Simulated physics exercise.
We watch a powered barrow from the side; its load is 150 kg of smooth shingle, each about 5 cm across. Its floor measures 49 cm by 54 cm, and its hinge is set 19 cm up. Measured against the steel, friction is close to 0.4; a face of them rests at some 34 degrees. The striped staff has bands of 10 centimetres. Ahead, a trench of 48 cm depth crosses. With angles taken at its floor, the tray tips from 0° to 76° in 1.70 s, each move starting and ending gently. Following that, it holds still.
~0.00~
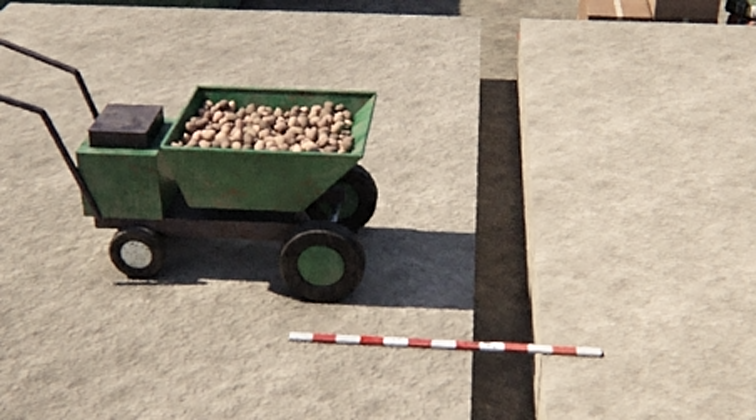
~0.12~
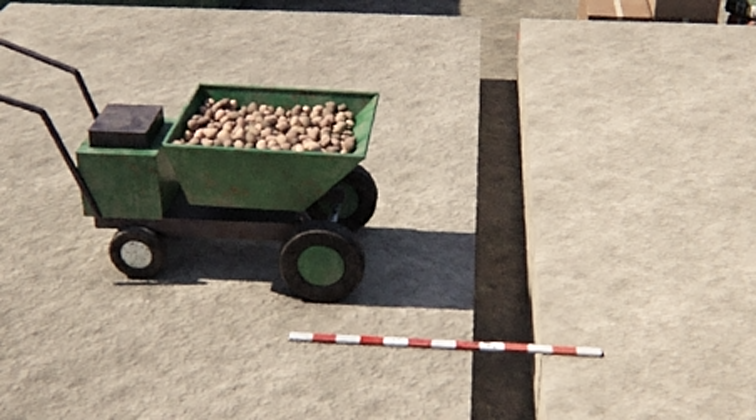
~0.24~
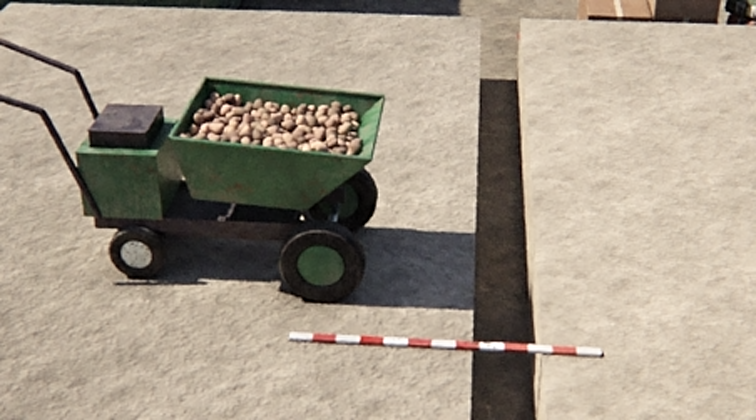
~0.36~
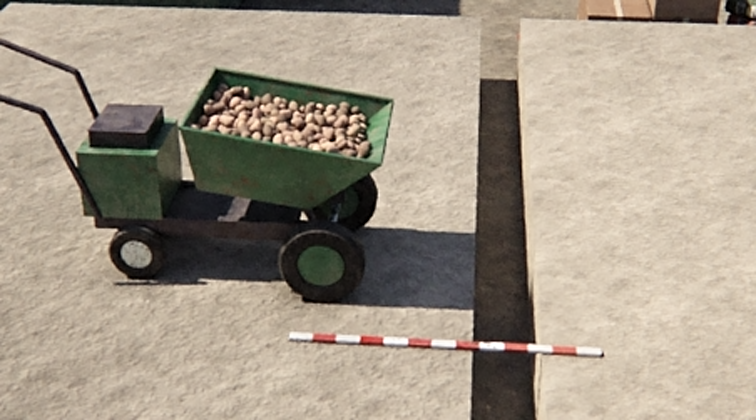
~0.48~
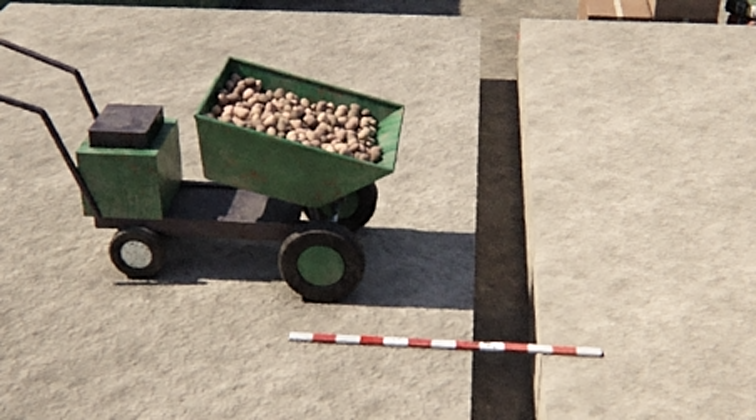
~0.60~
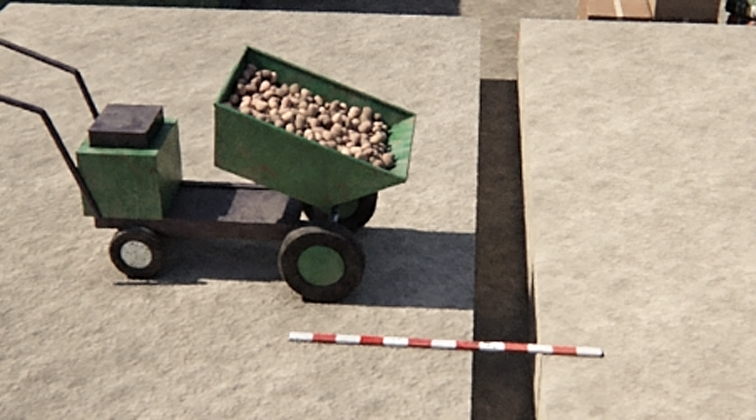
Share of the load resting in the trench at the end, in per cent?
99 per cent.
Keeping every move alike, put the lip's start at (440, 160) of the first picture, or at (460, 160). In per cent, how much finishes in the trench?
Near 25 then near 10 percent.
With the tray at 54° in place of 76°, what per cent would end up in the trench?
About 70%.
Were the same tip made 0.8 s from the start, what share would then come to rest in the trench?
My guess is near 90 percent.
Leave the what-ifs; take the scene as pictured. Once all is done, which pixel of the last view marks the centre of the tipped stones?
Their middle lands near (502, 338).
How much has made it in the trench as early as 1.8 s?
Around 75 per cent of it.
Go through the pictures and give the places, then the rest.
The tray is at 0°, its lip at (362, 156); the top of the load is at (236, 120), in the first picture.
The tray is at 1°, its lip at (365, 157); the top of the load is at (238, 119); the stones move at 0.2 m/s on average, in the second picture.
Lip at (371, 160), floor tilted 4°, highest stones at (236, 114); the stones move at 0.3 m/s on average, in the third picture.
The tray is at 9°, its lip at (381, 165); the top of the load is at (228, 102); the stones move at 0.4 m/s on average, in the fourth picture.
Lip at (393, 171), floor tilted 15°, highest stones at (235, 91); the stones move at 0.5 m/s on average, in the fifth picture.
Lip at (406, 181), floor tilted 22°, highest stones at (250, 81); the stones move at 0.5 m/s on average, in the sixth picture.
After 1.3 s the floor is at 64°; 96 % in the tray, 3 % short of the trench, 1 % in the trench; the foremost stones are at (481, 246).
After 1.8 s the floor is at 76°; 19 % in the tray, 3 % short of the trench, 77 % in the trench, 1 % past the trench; the foremost stones are at (562, 264).
After 2.2 s the floor is at 76°; 2 % in the tray, 1 % short of the trench, 96 % in the trench, 1 % past the trench; the foremost stones are at (600, 295).
After 4.1 s the floor is at 76°; 0 % in the tray, 99 % in the trench, 1 % past the trench; the foremost stones are at (605, 275).
